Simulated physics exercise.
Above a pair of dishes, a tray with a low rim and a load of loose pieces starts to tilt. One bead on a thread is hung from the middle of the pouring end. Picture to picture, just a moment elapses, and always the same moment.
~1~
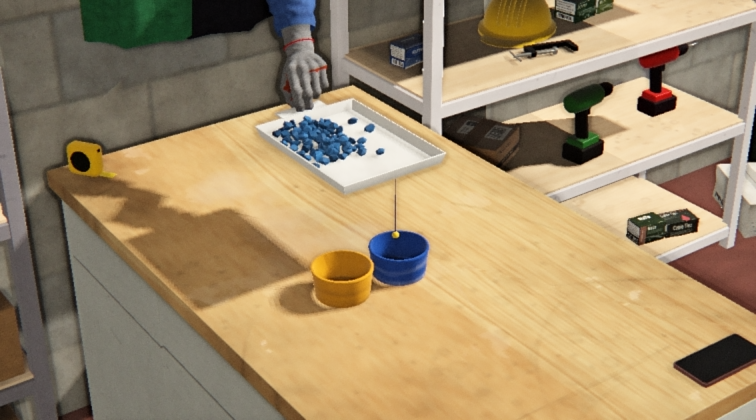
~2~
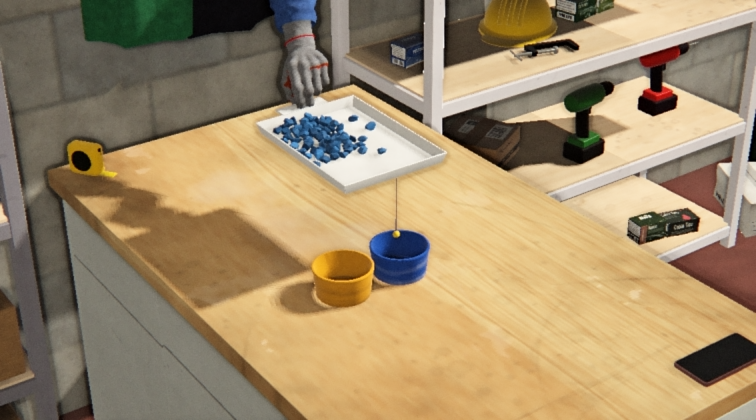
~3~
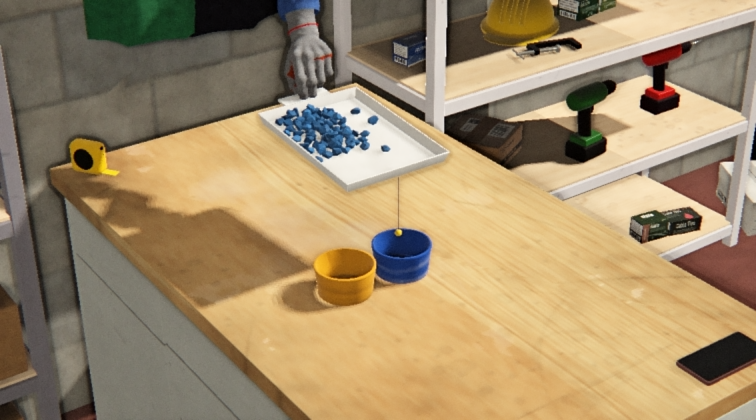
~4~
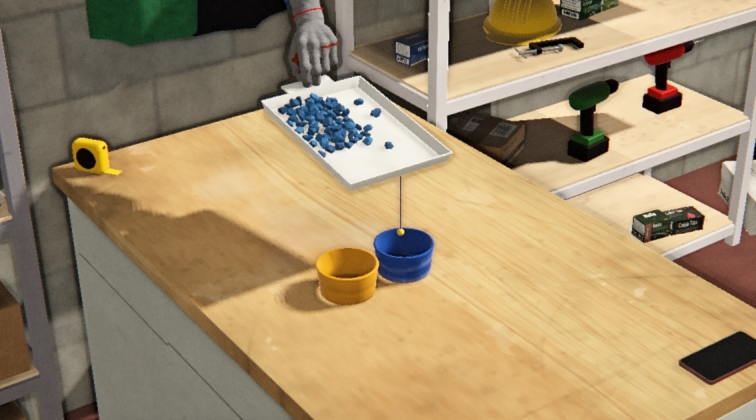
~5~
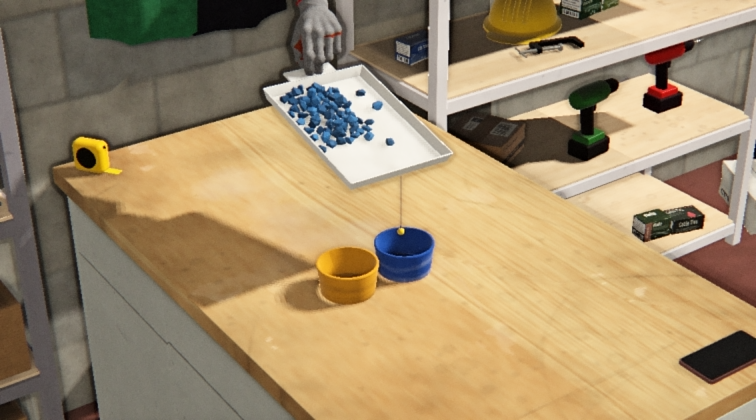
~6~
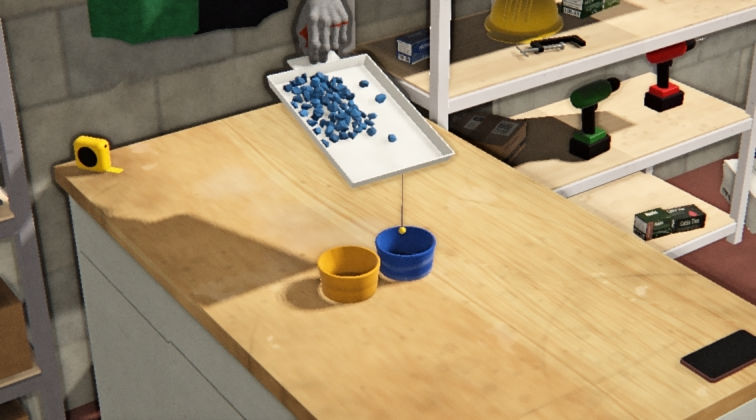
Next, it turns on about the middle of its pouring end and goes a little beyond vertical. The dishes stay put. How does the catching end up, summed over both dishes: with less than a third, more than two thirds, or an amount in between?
It ends with less than a third caught.
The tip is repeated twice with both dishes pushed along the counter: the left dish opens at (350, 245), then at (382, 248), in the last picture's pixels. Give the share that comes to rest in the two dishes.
0 % and 20 %.
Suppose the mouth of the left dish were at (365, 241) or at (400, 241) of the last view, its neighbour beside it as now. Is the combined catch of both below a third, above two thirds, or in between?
Run 1 - under a third; run 2 - under a third.
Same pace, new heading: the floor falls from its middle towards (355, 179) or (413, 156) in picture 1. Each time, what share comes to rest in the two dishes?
Respectively 70 % and 0 %.
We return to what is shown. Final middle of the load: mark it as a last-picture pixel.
Resting centre, last frame: Roughly (459, 277).
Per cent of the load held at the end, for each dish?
Share at the end - left dish ~ 0 %, right dish ~ 10 %.
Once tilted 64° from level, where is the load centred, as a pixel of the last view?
Somewhere about pixel (410, 164).
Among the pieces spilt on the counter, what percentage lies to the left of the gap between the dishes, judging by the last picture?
About 10 per cent.
Just after the last frame, tray tipped steeply; the larger part on the tray; roughly a quarter in the air.
A moment on, tray tipped past a quarter turn; roughly a quarter on the tray; about a tenth in the right dish; the larger part outside both; about a tenth in the air.
Further on, tray tipped past a quarter turn; about a tenth in the right dish; the larger part outside both.
When it is over, tray tipped past a quarter turn; not one in the left dish; about a tenth in the right dish; the larger part outside both.
